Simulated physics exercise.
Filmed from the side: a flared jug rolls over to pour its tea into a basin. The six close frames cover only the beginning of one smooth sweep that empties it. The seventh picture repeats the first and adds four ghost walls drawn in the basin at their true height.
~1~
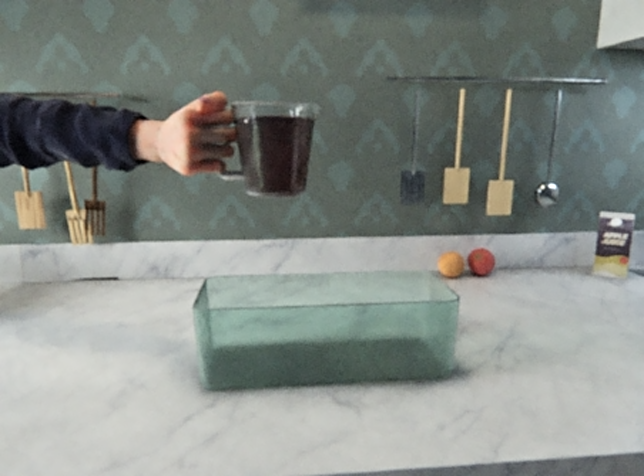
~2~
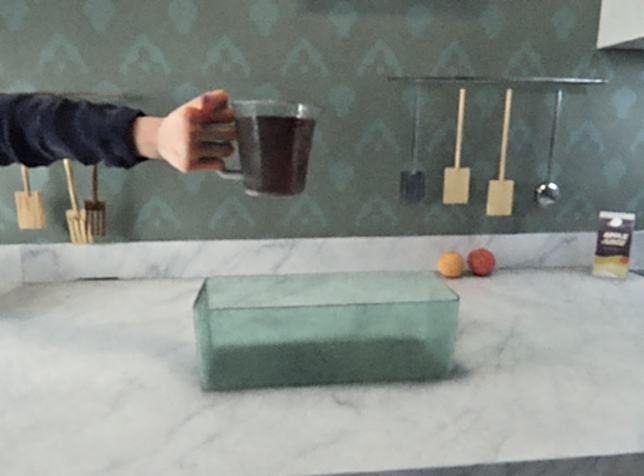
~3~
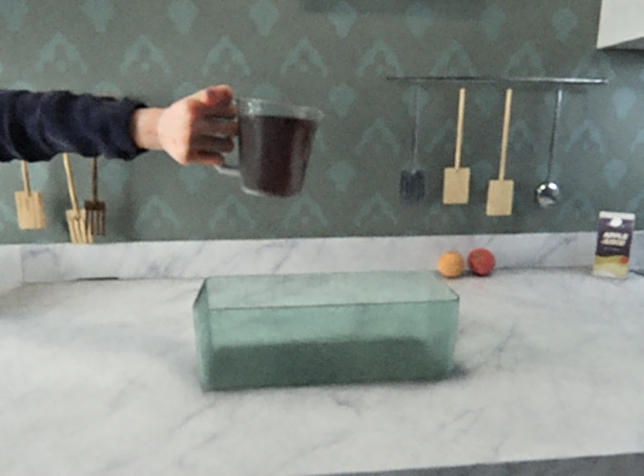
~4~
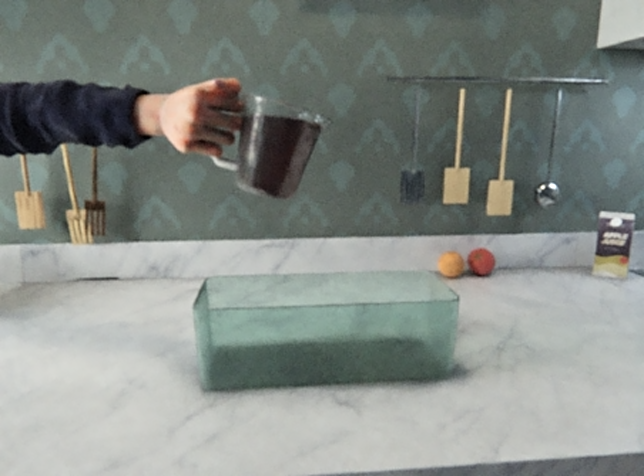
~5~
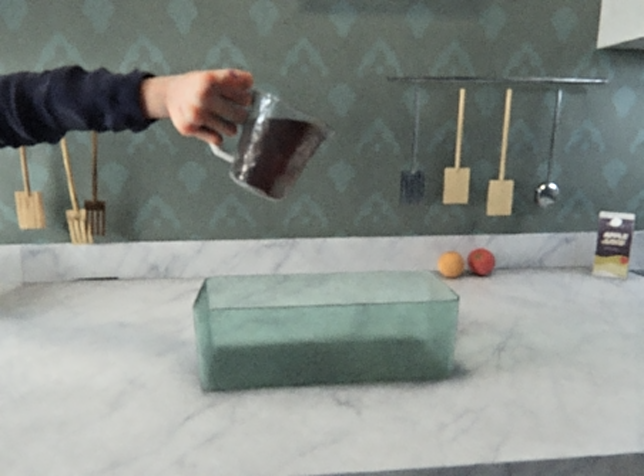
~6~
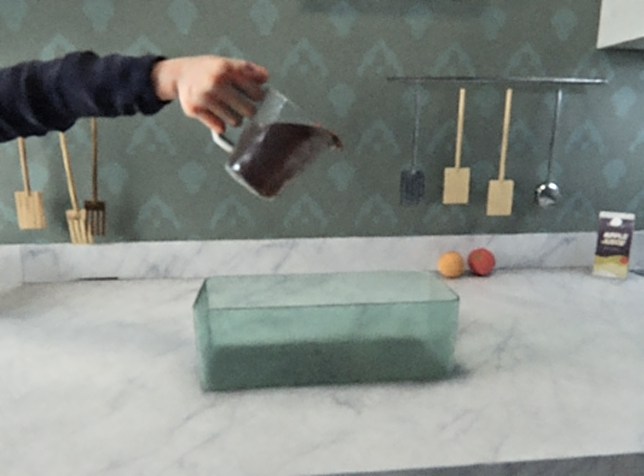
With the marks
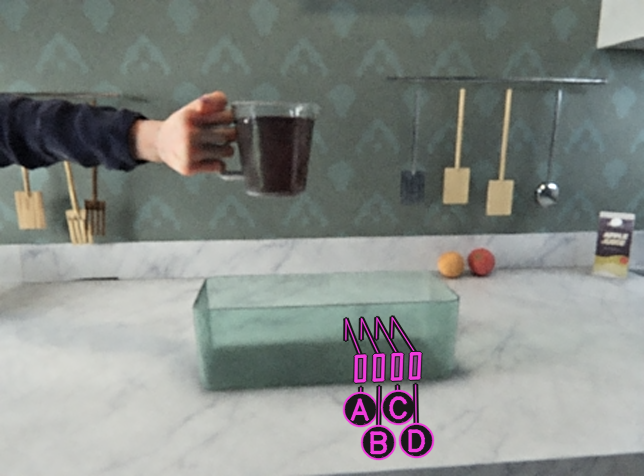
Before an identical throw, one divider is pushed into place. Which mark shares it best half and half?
B.
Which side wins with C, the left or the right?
The left one.
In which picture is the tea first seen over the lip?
Picture 6.
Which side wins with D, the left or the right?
More ends on the left.
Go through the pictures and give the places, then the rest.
In the first picture, upright, lip at (322, 107); basin from (200, 387) to (451, 374); nothing has left yet.
In the second picture, upright, lip at (323, 108); nothing has left yet.
In the third picture, tipped about 7°, lip at (327, 113); nothing has left yet.
In the fourth picture, tipped about 15°, lip at (331, 121); nothing has left yet.
In the fifth picture, tipped about 26°, lip at (335, 133); nothing has left yet.
In the sixth picture, tipped about 39°, lip at (337, 147); tea is over the lip, down to (337, 147).
In magenta, A at (360, 387); B at (379, 386); C at (397, 385); D at (415, 384).
Choosing A, about 21 % ends left of the wall and 75 % right of it; 4 % is lost outside.
Choosing B, about 53 % ends left of the wall and 44 % right of it; 3 % is lost outside.
Choosing C, about 75 % ends left of the wall and 19 % right of it; 6 % is lost outside.
Choosing D, about 83 % ends left of the wall and 9 % right of it; 7 % is lost outside.
